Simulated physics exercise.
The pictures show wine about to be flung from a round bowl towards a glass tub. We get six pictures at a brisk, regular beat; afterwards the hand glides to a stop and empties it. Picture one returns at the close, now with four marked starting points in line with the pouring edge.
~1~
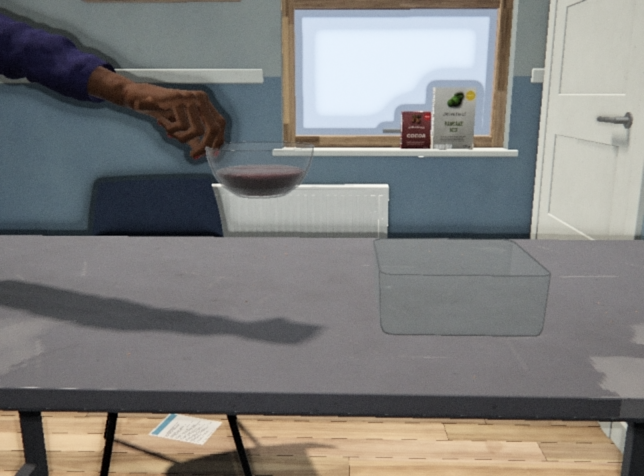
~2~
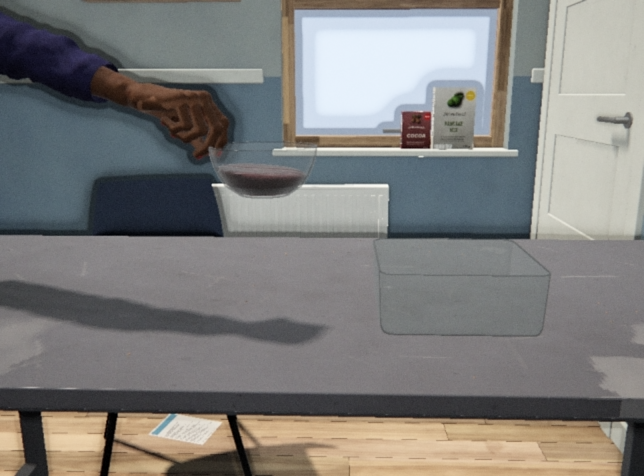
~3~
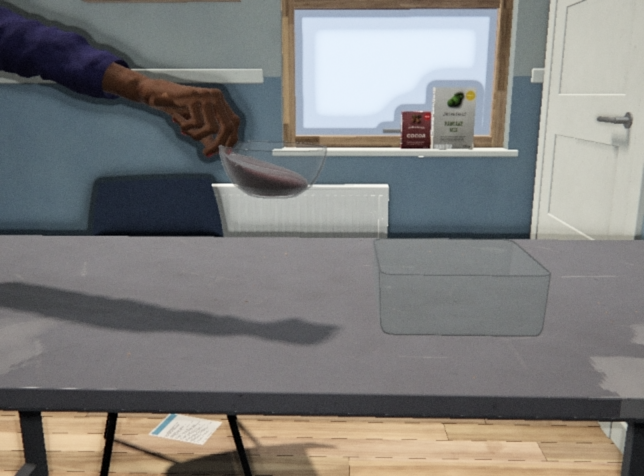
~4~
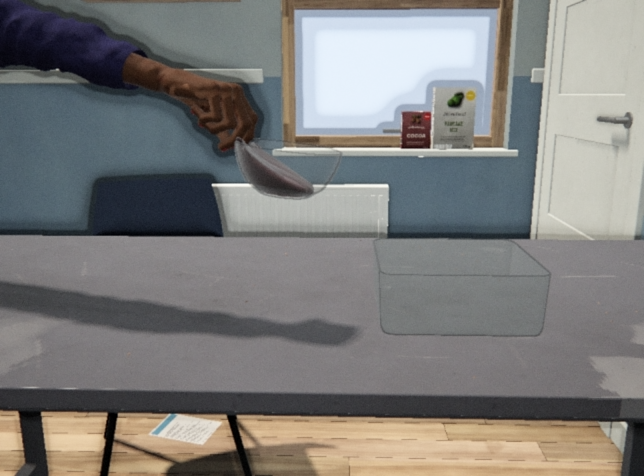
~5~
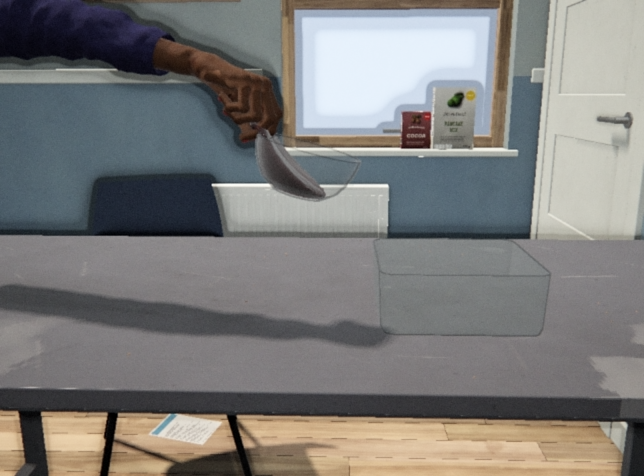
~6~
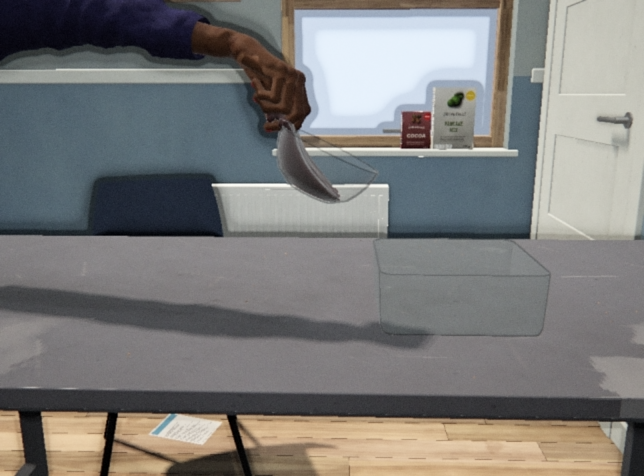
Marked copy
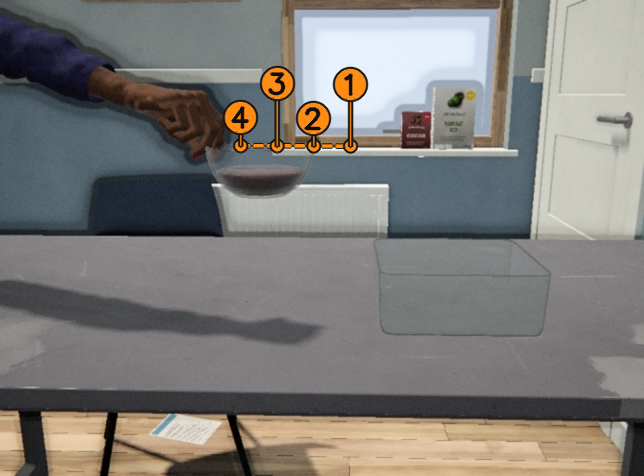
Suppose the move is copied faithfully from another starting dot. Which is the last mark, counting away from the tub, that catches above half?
Take 3.
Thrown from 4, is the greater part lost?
Yes.
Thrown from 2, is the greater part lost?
No.
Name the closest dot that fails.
The answer is 4.
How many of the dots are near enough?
Three.
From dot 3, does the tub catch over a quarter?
Yes.
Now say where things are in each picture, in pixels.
In the first frame, upright, lip at (312, 146); tub from (380, 332) to (542, 335); nothing has left yet.
In the second frame, upright, lip at (315, 146); nothing has left yet.
In the third frame, upright, lip at (325, 147); nothing has left yet.
In the fourth frame, tipped about 7°, lip at (341, 152); wine is over the rim, down to (242, 140).
In the fifth frame, tipped about 15°, lip at (359, 160); wine is over the rim, down to (270, 135).
In the sixth frame, tipped about 26°, lip at (377, 171); wine is over the rim, down to (294, 130).
In orange, 1 at (350, 146); 2 at (313, 146); 3 at (277, 145); 4 at (240, 145).
Choosing 1, about 84 % lands in the tub, 5 % falls short and 10 % goes beside or beyond.
Choosing 2, about 80 % lands in the tub, 12 % falls short and 8 % goes beside or beyond.
Choosing 3, about 63 % lands in the tub, 24 % falls short and 12 % goes beside or beyond.
Choosing 4, about 32 % lands in the tub, 62 % falls short and 6 % goes beside or beyond.
